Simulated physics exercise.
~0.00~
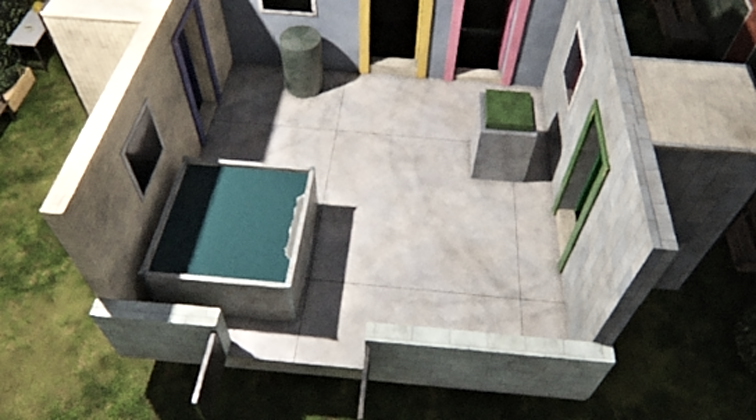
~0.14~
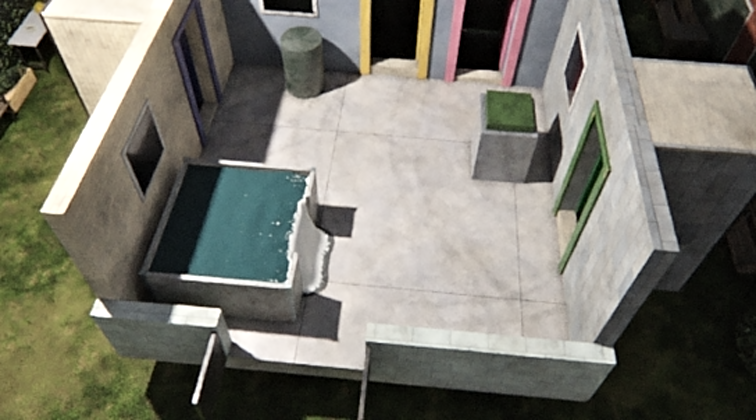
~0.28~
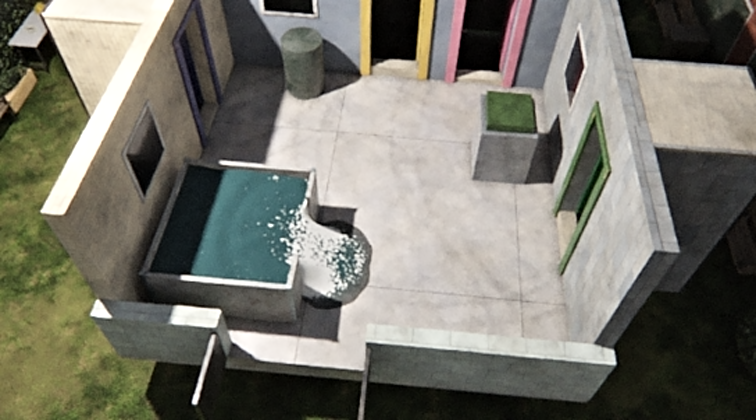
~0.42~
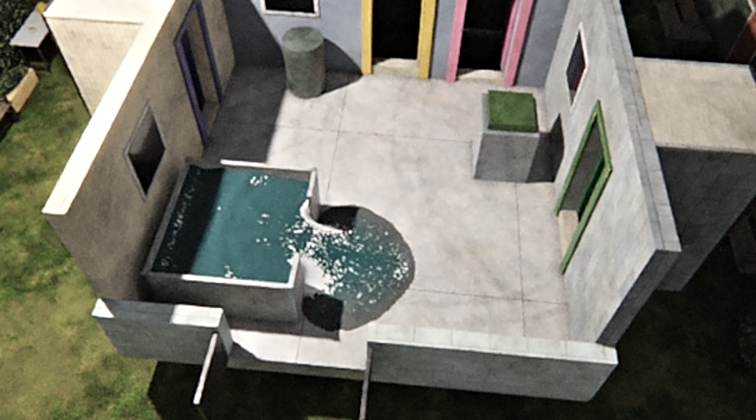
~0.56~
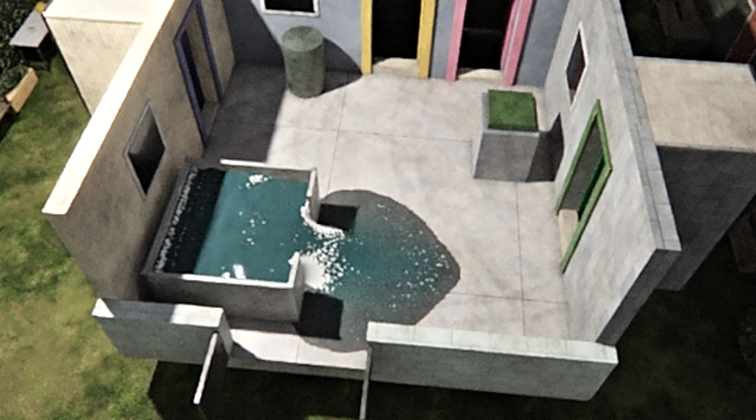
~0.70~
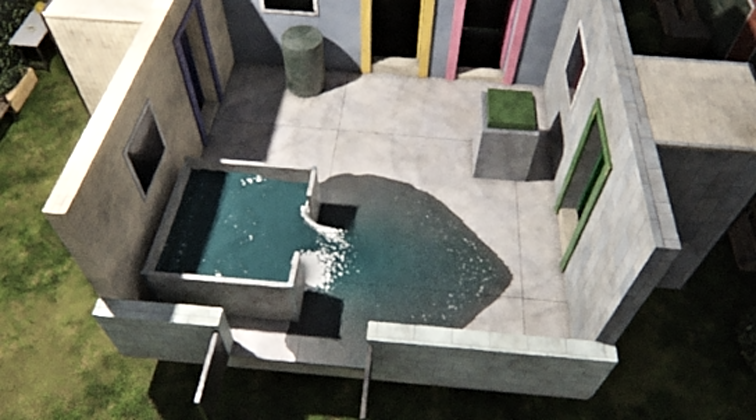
We see a walled yard from above with a raised tank of blue-green water; part of its right wall vanishes, and water pours through the gap, foaming and spreading rightward across the pale floor in a widening sheet.
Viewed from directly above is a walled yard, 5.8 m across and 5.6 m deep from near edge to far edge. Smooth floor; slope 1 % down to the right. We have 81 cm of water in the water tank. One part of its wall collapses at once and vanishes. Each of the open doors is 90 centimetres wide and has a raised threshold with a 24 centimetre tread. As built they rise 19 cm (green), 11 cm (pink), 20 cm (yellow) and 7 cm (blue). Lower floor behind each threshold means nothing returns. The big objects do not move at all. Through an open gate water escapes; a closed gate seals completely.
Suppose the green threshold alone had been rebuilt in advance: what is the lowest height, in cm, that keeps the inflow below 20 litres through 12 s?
About 24 cm.
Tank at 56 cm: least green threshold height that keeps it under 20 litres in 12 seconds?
Step height: Approx. 16 cm.
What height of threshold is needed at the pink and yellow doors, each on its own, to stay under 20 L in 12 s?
You'd want some 10.0 cm at pink and some 9.0 cm at yellow.
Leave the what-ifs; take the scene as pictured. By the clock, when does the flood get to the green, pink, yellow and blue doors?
Arrival times - green: 1.0 s; pink: 2.4 s; yellow: 3.2 s; blue: 7.0 s.
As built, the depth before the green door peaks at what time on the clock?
Peak time: Around 2.2 s.
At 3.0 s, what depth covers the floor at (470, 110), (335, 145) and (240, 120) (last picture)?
About 2, 0 and 0 cm respectively.
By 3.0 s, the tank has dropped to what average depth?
I'd put it near 33 cm.
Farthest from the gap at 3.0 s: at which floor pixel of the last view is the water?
The tip of the flood lies near (543, 86).
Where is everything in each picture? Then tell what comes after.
The first frame shows still water, 81 cm deep, in the water tank at (234, 221); the green door at (576, 198) is dry.
In the second frame, water pours out at (303, 250) and has run 0.3 m, to (322, 284); about 8 cm deep outside, 81 cm at the back.
In the third frame, the gap is at (303, 251), the front 0.8 m out at (360, 285); the back of the water tank holds 81 cm.
In the fourth frame, the gap is at (305, 250), the front 1.5 m out at (409, 274); the back of the water tank holds 74 cm.
In the fifth frame, water pours out at (305, 250) and has run 2.2 m, to (455, 275); about 6 cm deep outside, 67 cm at the back.
In the sixth frame, the gap is at (305, 249), the front 2.9 m out at (505, 278); the back of the water tank holds 70 cm; 1.1 m in a straight line remain to the green door at (578, 197).
After 1.4 s water covers 40 % of the floor, deepest (52 cm) near (573, 370); 28 cm at the green door, 3 litres in over its 19 cm threshold.
After 3.0 s water covers 50 % of the floor, deepest (29 cm) near (569, 333); 27 cm at the green door, 55 litres in over its 19 cm threshold.
After 12.0 s water covers 100 % of the floor, deepest (12 cm) near (332, 110); 11 cm at the green door, 71 litres in over its 19 cm threshold.
At the green door as built, the water arrived by 1.1 s and peaked near 30 cm at 2.2 s.
Run again over the same 12 s with other heights there, 46 litres in over 21 cm, 3 litres over 28 cm. The limit of 20 litres is kept from about 24 cm up.
